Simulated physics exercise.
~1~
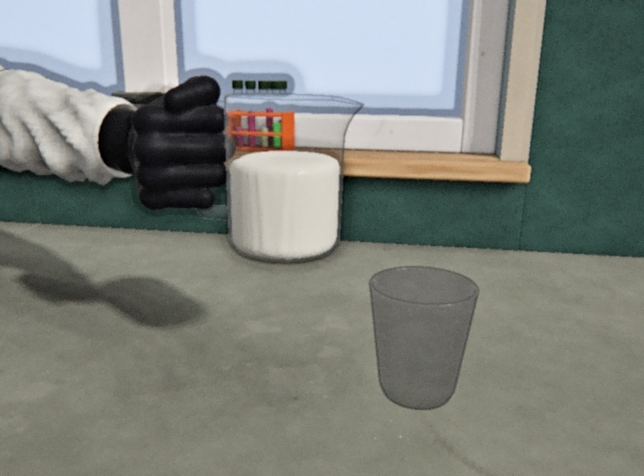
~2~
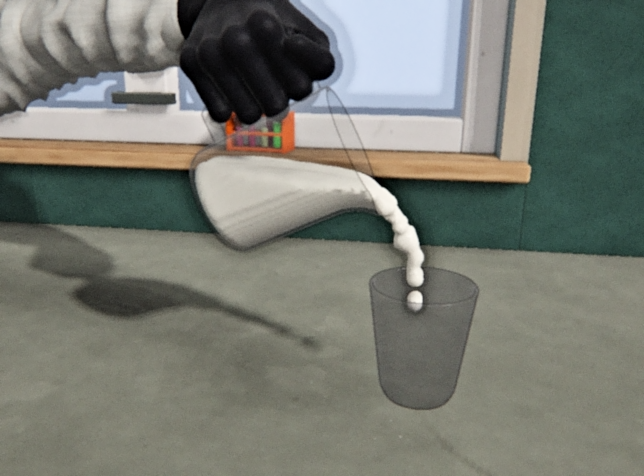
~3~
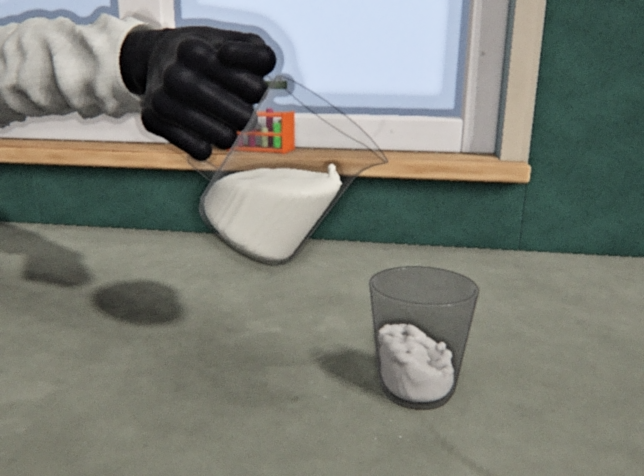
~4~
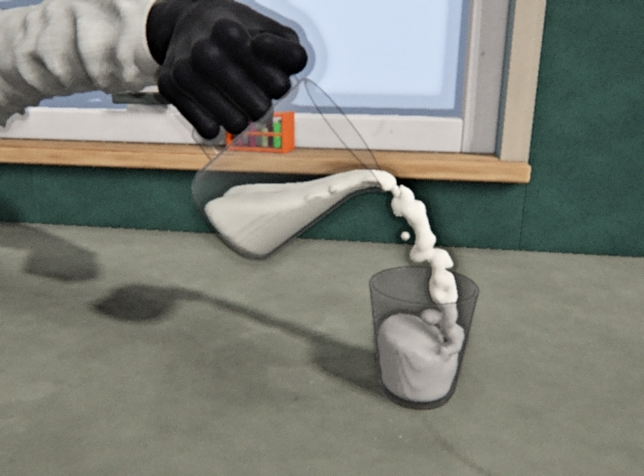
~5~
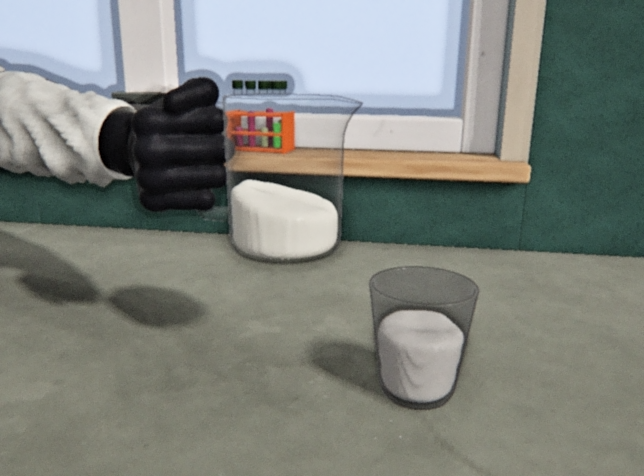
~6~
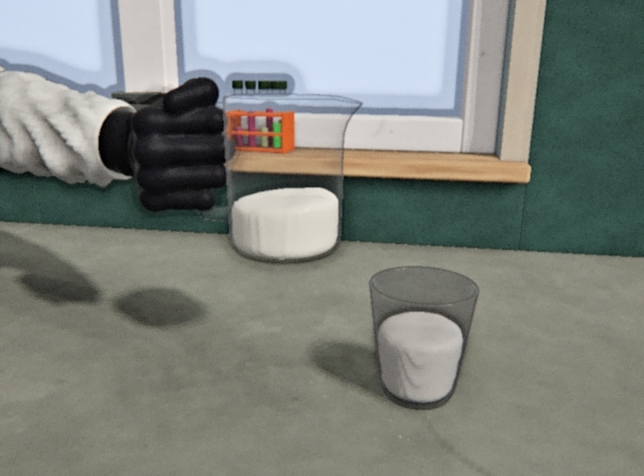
A black-gloved hand tipped a clear pitcher of white milk over an empty tumbler, eased it back, then tipped it again to pour more, before returning it upright, leaving the tumbler over half full and the pitcher with less milk.
